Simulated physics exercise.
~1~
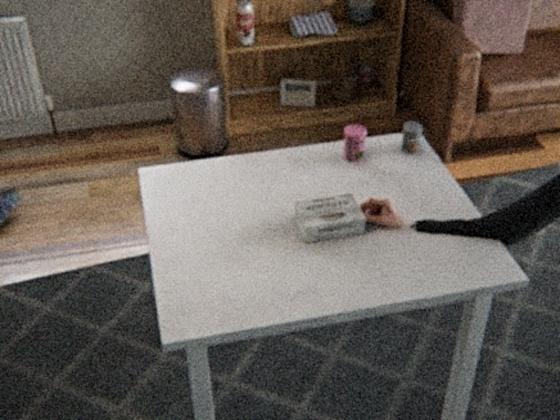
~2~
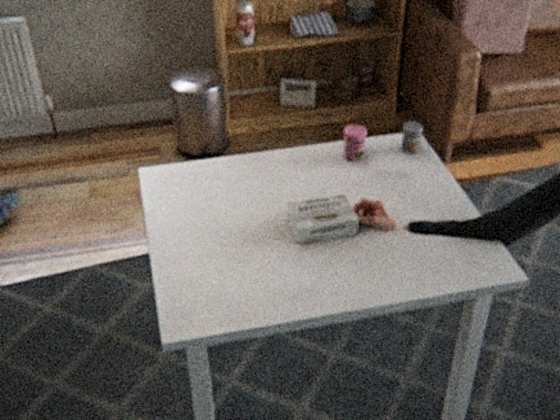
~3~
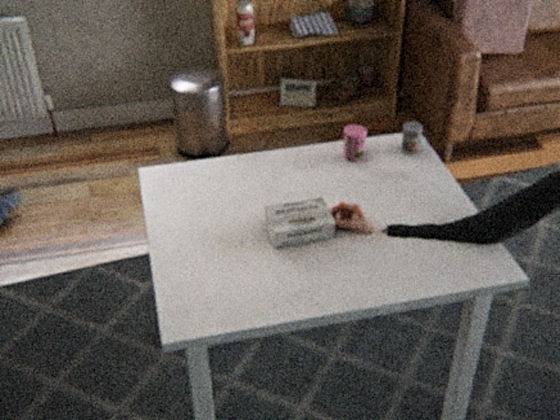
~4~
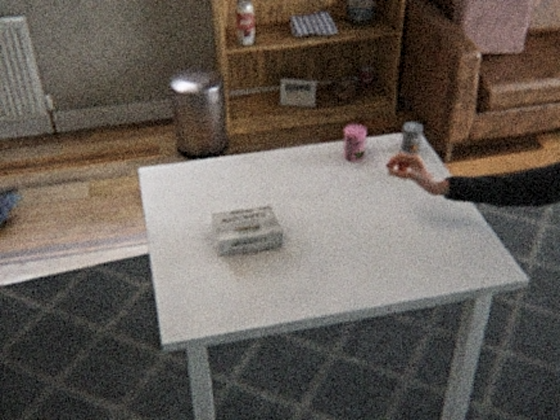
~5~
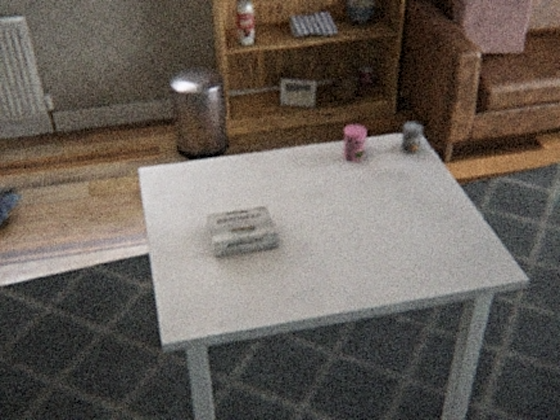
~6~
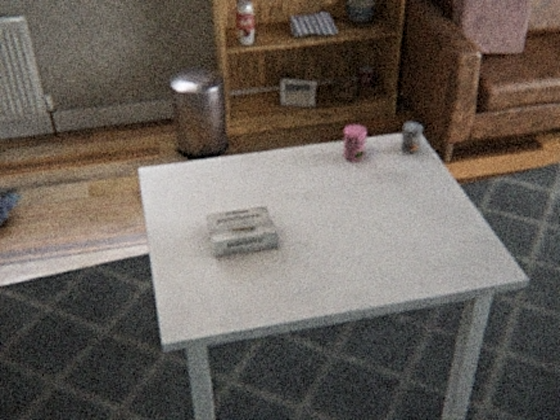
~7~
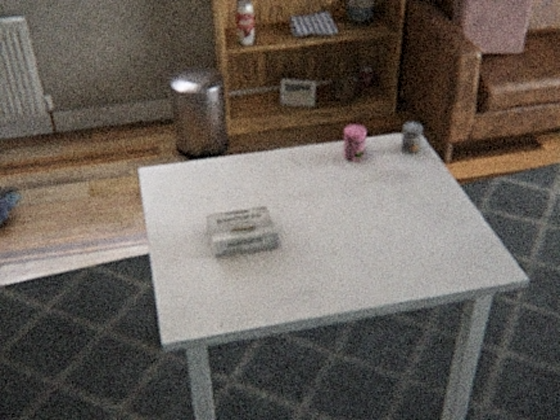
A white packet is pushed left across the table by a hand and stops there.
